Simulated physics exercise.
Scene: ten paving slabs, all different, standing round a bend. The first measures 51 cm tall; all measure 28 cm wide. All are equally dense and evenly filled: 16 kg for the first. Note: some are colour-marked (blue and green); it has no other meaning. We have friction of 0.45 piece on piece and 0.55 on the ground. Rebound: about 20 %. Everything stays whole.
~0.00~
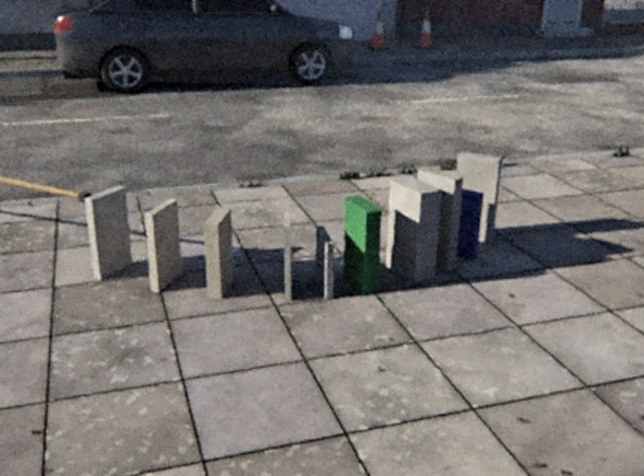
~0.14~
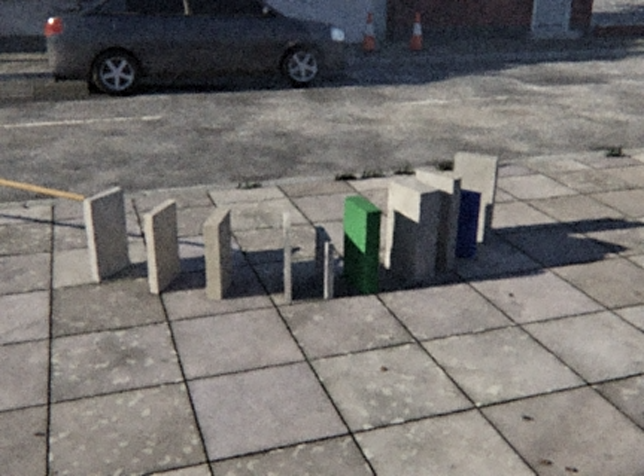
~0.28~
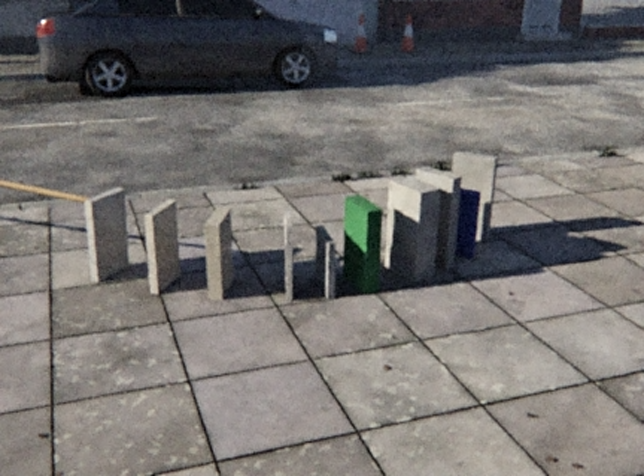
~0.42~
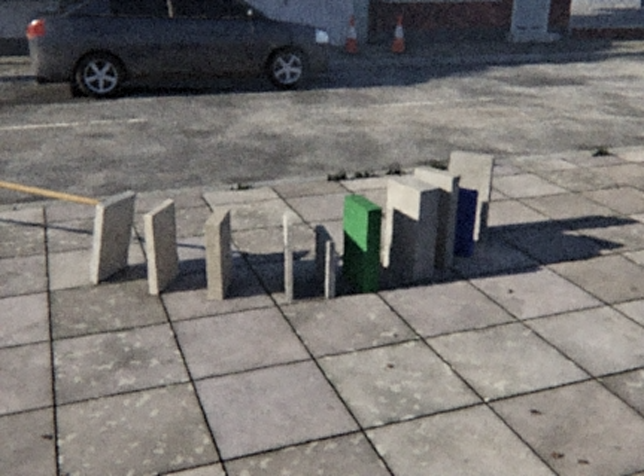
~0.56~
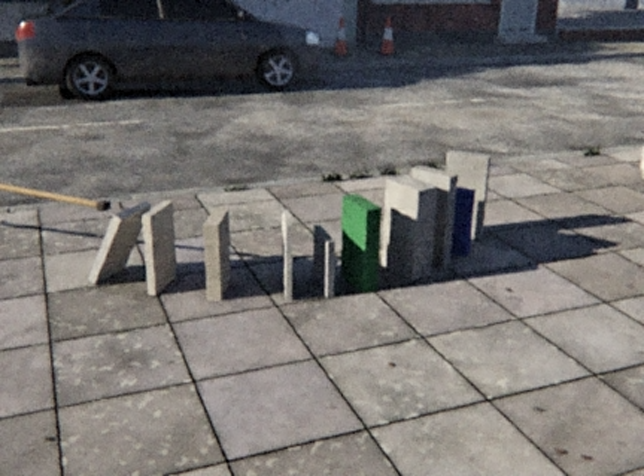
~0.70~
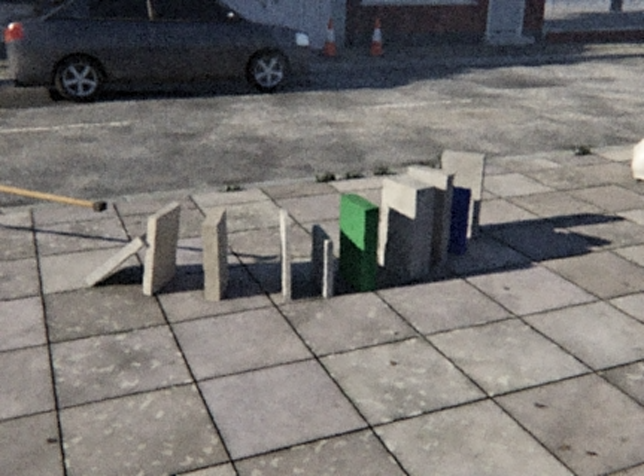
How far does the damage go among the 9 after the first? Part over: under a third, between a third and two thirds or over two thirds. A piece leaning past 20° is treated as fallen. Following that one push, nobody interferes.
The fallen share sits in the middle range, one third up to two thirds.
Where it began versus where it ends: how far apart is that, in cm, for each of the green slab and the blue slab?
Displacement in cm - green: 10; blue: 0.
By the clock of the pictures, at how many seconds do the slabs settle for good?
About 2.0 s.
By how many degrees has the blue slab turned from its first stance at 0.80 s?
Some 0 degrees.
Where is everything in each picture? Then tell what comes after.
In the first picture (we follow the side turned to the camera; the camera moves round a little), pole end (80, 199) 12 cm from the first slab; green slab (354, 246); blue slab (478, 227); no other piece has moved.
Pole end 55 mm from the first slab; green slab (353, 246), in the second picture.
Pole end pushing; green slab (354, 246), in the third picture.
Pole end pushing; green slab (354, 245); no other piece has moved, in the fourth picture.
Pole end (99, 208) stopped; green slab (353, 244); no other piece has moved, in the fifth picture.
Pole end (95, 208) stopped; green slab (351, 244); blue slab (467, 223); steepest lean 9°, the slab at (166, 250); one has shifted, in the sixth picture.
Around 0.80 s, 1 of the 9 other slabs over.
Around 1.02 s, 2 of the 9 other slabs over.
Around 1.22 s, 3 of the 9 other slabs over.
Around 1.48 s, 4 of the 9 other slabs over; green slab tipped 15°.
Finally (2.0 s), 5 of the 9 other slabs over; green slab tipped 25°; blue slab unmoved. That is 56 per cent. Four left standing. Seen by the last camera, middles, green slab near (378, 240), blue slab near (447, 219).
